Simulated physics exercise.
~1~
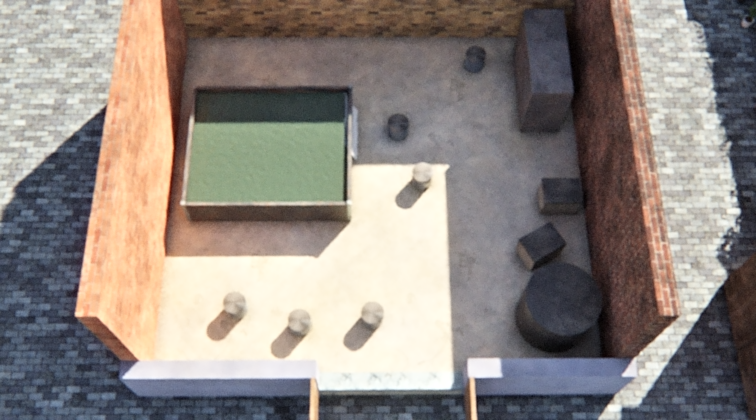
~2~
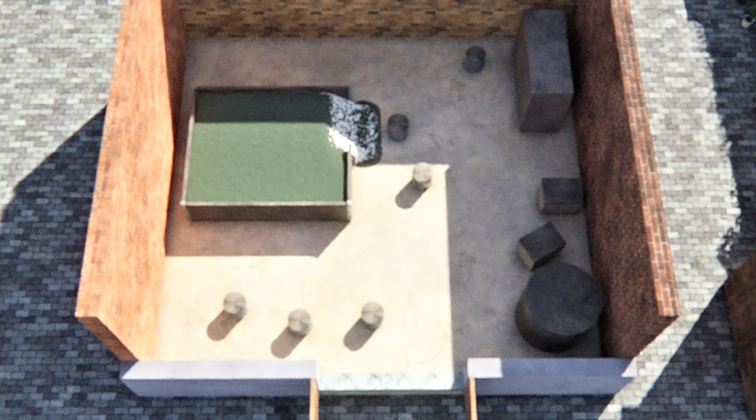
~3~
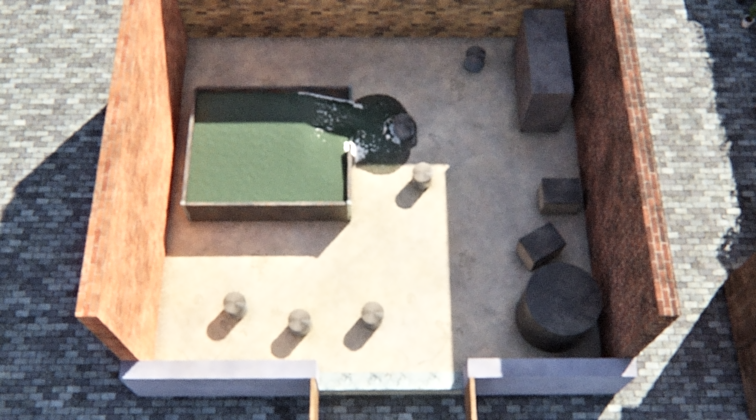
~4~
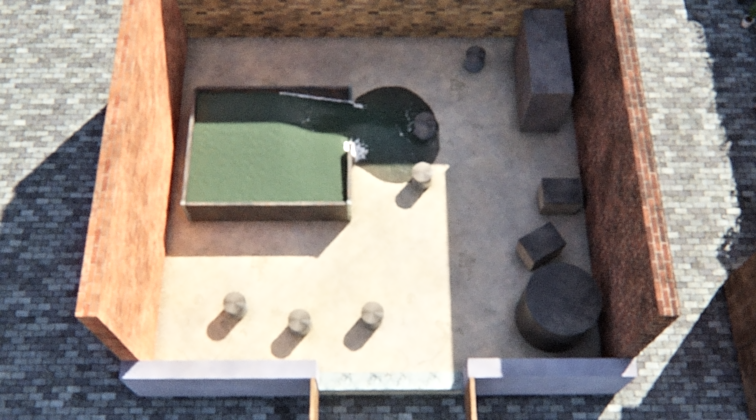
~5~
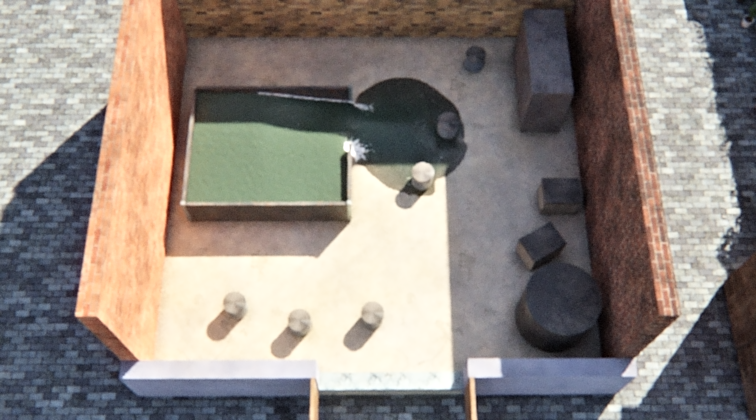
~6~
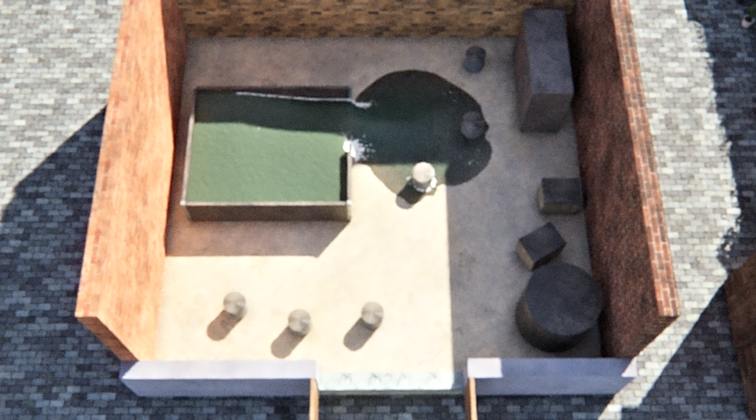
Green water pouring from the right side of a walled tank, spreading across a courtyard floor and pushing one small pail rightward.
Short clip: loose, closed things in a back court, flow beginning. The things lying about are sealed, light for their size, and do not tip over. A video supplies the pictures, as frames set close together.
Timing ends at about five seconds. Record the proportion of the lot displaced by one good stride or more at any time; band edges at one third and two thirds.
It sits mid-range.
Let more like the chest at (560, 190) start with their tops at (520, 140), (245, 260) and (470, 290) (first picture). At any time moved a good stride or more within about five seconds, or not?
Copy one: Slides well clear; copy two: Barely shifts; copy three: Barely shifts.
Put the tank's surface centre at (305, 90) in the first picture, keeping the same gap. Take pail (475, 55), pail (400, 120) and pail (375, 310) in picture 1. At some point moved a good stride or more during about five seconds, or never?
Result per object - went far, stayed close, stayed close.
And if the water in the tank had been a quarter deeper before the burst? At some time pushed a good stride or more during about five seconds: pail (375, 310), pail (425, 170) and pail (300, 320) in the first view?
Per item, in order: Missed the mark; cleared the mark; missed the mark.
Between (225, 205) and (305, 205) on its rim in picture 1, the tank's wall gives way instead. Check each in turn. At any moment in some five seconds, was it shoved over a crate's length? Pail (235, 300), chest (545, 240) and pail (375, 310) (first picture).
Outcome by item - displaced that far / short of that distance / displaced that far.
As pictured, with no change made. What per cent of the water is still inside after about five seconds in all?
I make it 100 per cent.
A moment on, 1 of 8 are well off their spots; 0 afloat.
Next, 3 of 8 are well off their spots; 2 afloat.
Later, 4 of 8 are well off their spots; 3 afloat.
In the end, 5 of 8 are well off their spots, and 5 have been at some point; 3 afloat.
